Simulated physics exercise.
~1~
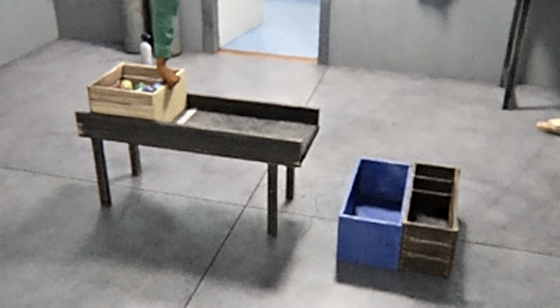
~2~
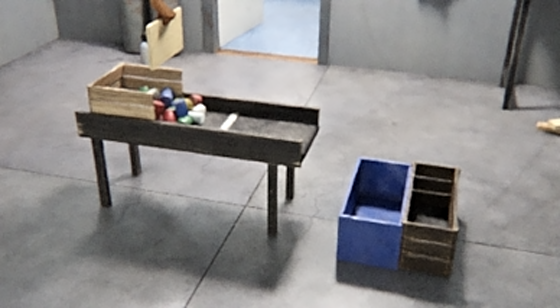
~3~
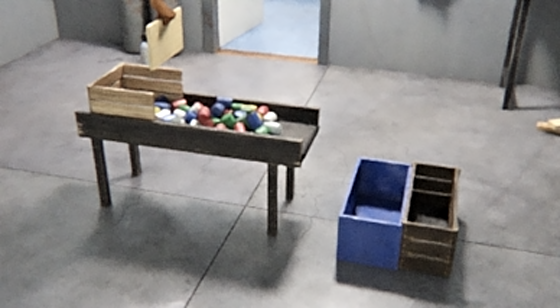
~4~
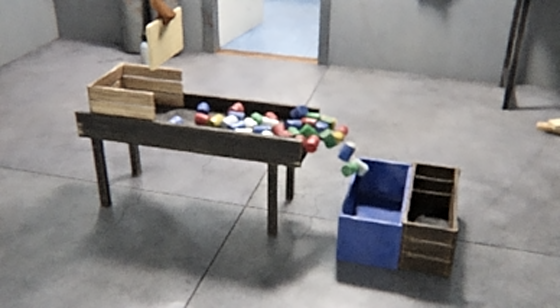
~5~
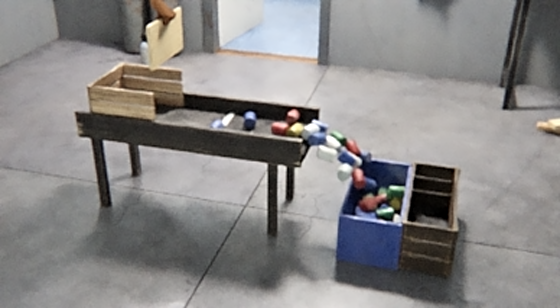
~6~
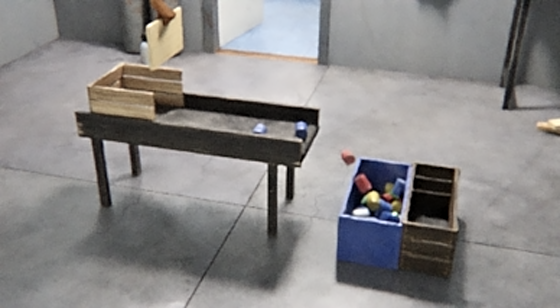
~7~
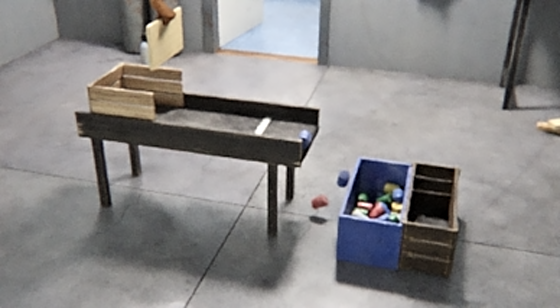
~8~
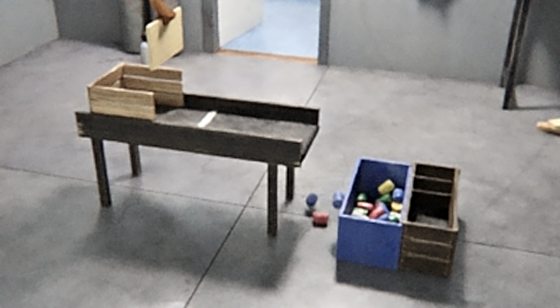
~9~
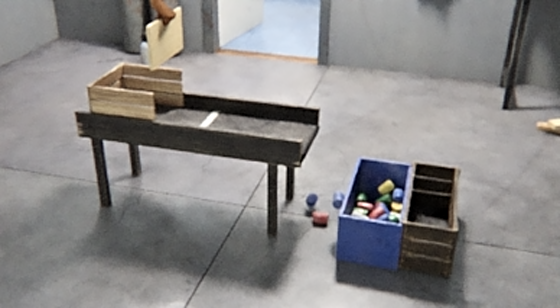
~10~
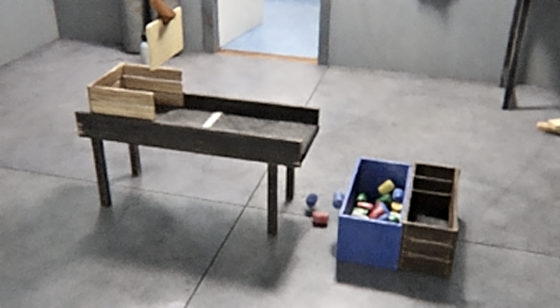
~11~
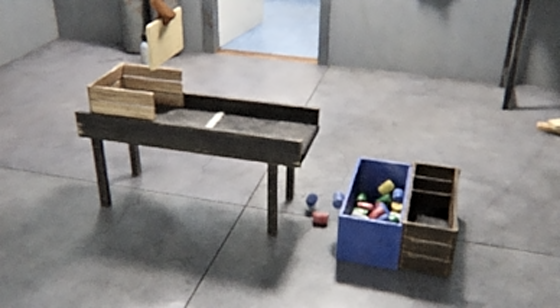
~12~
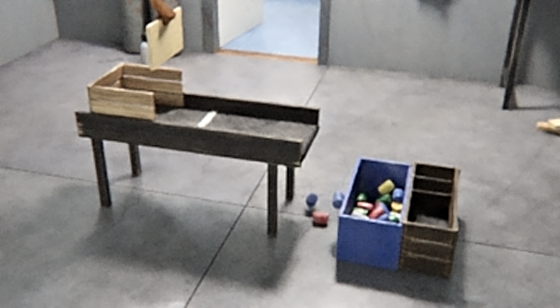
Small colourful jars slide right along a dark belt from a wooden pen after a hand lifts its gate, then tumble off the end, most landing in the blue tote while three come to rest on the floor just short of it, leaving the black tub empty.
